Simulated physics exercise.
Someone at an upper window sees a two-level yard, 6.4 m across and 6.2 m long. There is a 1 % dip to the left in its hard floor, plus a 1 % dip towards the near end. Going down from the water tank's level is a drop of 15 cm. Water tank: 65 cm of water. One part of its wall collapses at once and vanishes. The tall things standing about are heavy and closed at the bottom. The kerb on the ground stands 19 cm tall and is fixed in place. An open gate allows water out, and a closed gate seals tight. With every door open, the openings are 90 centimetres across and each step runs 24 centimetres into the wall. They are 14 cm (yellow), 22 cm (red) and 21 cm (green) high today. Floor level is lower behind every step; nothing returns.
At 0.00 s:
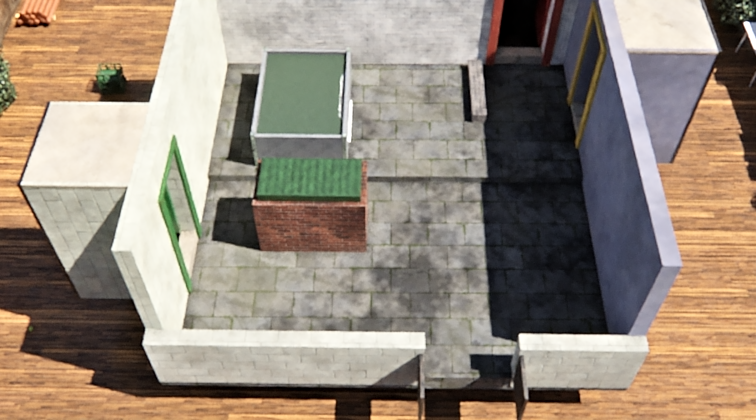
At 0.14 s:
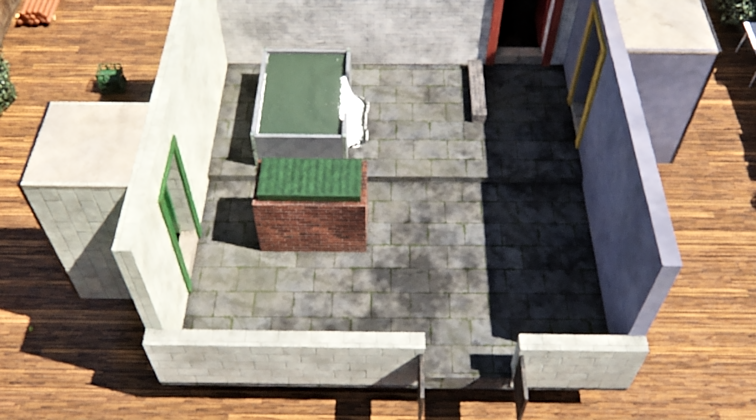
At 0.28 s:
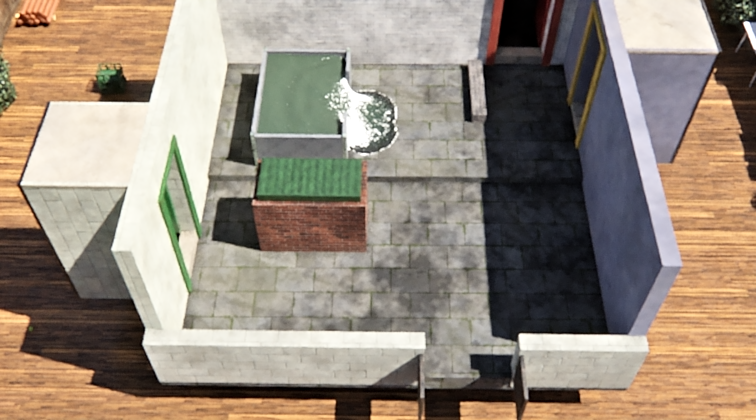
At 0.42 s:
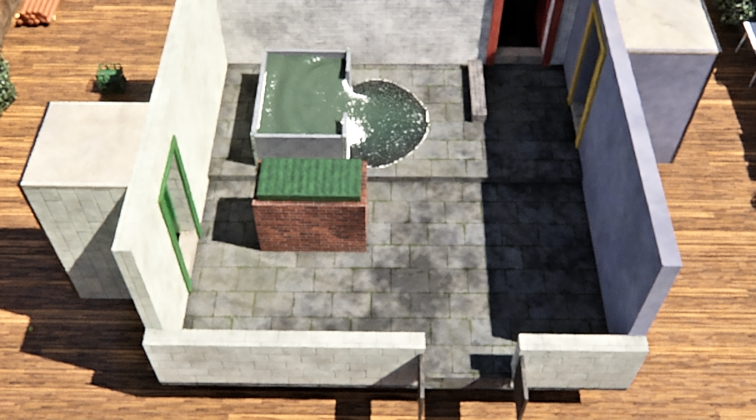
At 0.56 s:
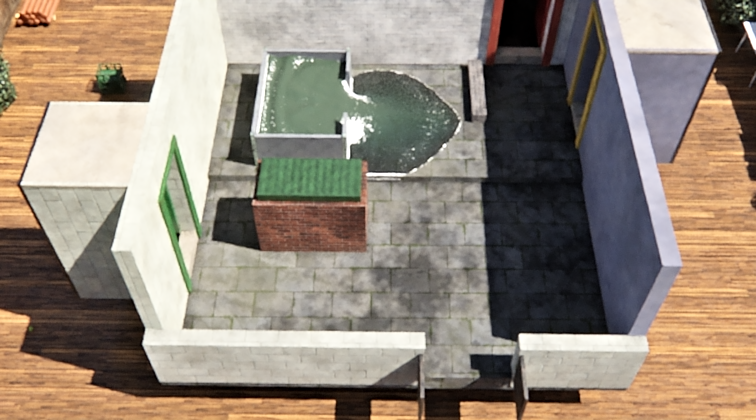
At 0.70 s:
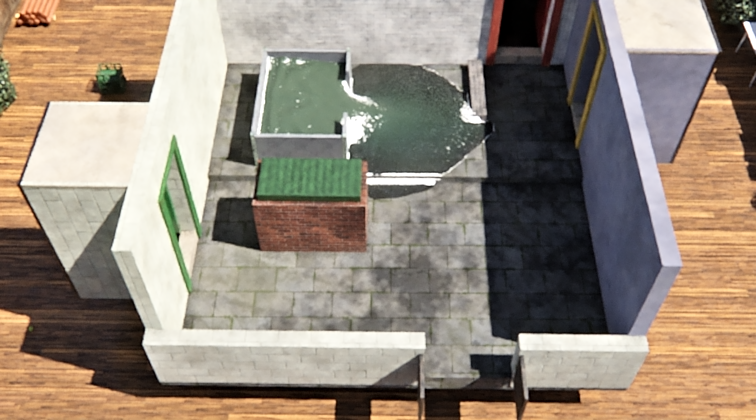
Water bursts from the right side of a raised tank and spreads rightward across the paved yard.
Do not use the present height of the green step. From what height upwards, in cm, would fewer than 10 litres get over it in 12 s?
About 6.5 cm.
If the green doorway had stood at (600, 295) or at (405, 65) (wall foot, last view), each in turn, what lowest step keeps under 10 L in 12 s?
Roughly 9.0 cm, then roughly 11.5 cm.
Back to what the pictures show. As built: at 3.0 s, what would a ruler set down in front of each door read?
Door by door in cm - yellow 8, red 3, green 0.
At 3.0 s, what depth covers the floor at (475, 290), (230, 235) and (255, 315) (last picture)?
In that order: 1, 0 and 0 cm.
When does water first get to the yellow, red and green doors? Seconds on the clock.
So the front gets to yellow at 1.2 seconds, red at 1.6 seconds, and green at 8.0 seconds.
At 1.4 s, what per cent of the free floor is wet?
Roughly 30 percent.
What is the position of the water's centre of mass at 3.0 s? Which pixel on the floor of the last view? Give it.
I'd say around (411, 137).
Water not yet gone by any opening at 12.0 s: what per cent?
Remaining share: Around 84 %.
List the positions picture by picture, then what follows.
The water tank at (303, 94) is whole and still, 65 cm deep; the green door at (182, 223) is dry, in the first frame.
The front is at (360, 141), 0.3 m from the gap at (346, 111); 0.3 m2 of floor is wet, 65 cm left at the back, in the second frame.
Water pours out at (346, 113) and has run 0.8 m, to (391, 136); about 11 cm deep outside, 65 cm at the back, in the third frame.
The front is at (422, 134), 1.4 m from the gap at (346, 113); 2.1 m2 of floor is wet, 58 cm left at the back, in the fourth frame.
The gap is at (346, 113), the front 2.0 m out at (455, 124); the back of the water tank holds 54 cm, in the fifth frame.
Water pours out at (346, 113) and has run 2.6 m, to (489, 127); about 4 cm deep outside, 57 cm at the back; the green door at (182, 223), 3.8 m from the gap, is still 3.1 m from the nearest water, in the sixth frame.
After 1.4 s water covers 30 % of the floor, deepest (32 cm) near (455, 66); it has not reached the green door.
After 3.0 s water covers 45 % of the floor, deepest (20 cm) near (437, 107); it has not reached the green door.
After 12.0 s water covers 95 % of the floor, deepest (14 cm) near (177, 360); 10 cm at the green door, 0 litres in over its 21 cm step.
At the green door as built, the water arrived by 7.9 s and peaked near 11 cm at 9.2 s.
Run again over the same 12 s with other heights there, 20 litres in over 5 cm, 6 litres over 7 cm. The limit of 10 litres is kept from about 6.5 cm up.
